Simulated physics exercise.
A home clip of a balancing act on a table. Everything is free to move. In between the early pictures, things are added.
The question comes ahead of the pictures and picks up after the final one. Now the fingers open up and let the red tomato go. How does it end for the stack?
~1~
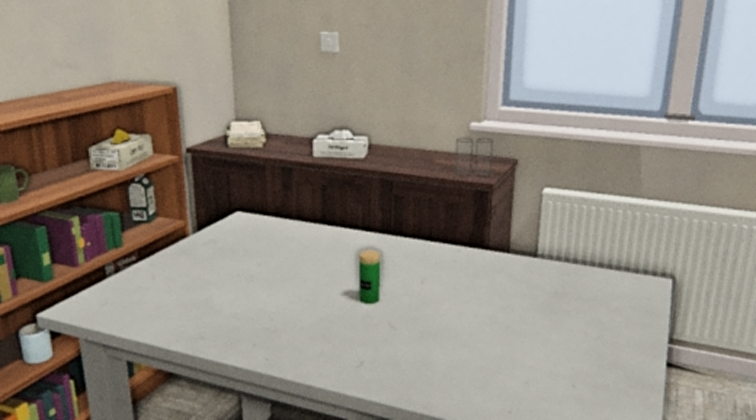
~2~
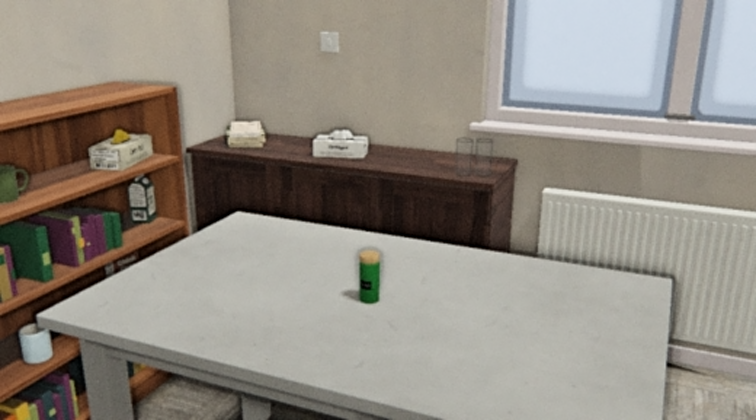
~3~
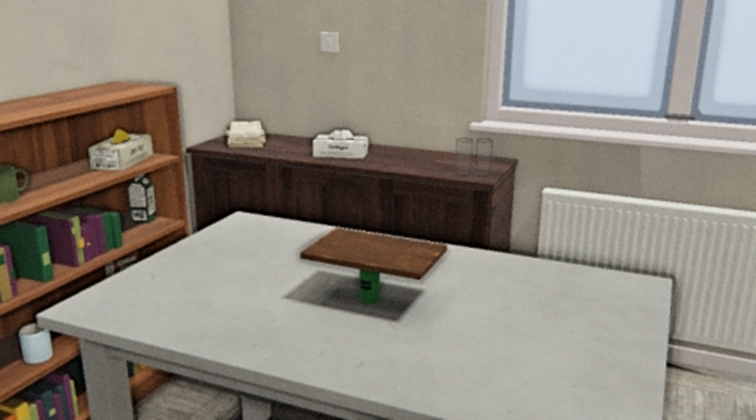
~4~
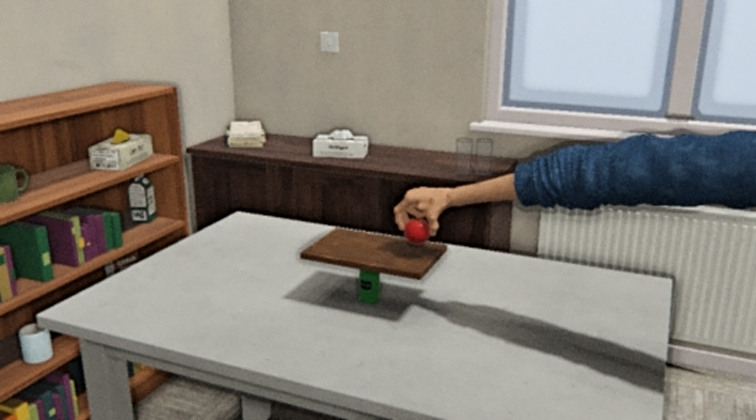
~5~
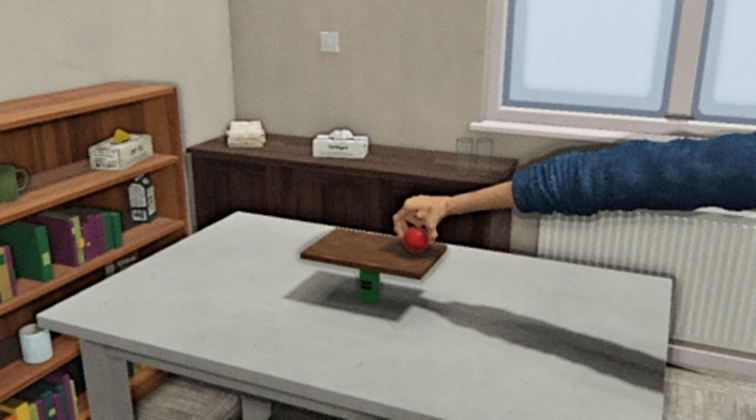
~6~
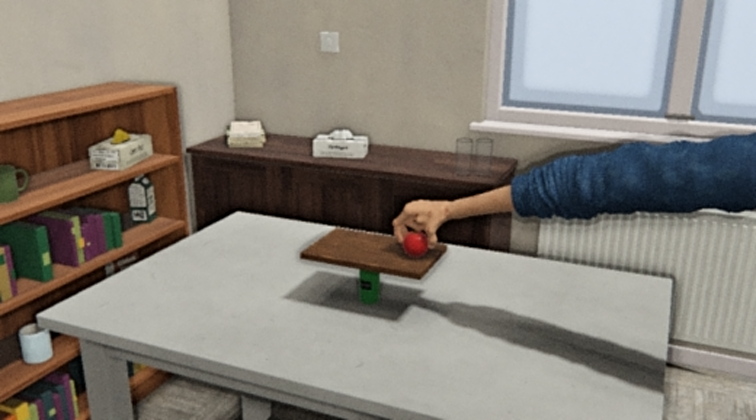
The tower does not remain standing.
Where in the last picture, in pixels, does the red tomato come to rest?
Somewhere around (438, 302) in the last picture.
Then, 0.40 s on from there, red tomato now fallen; brown board turned 25° from how it was put.
Then, 0.60 s on from there, brown board turned 55° from how it was put.
Then, 1.00 s on from there, brown board turned 47° from how it was put.
In the end, fallen, red tomato; toppled in the stack, brown board; green shaker unmoved. At the end, from the last picture's camera, red tomato near (438, 302). The stack gives way.
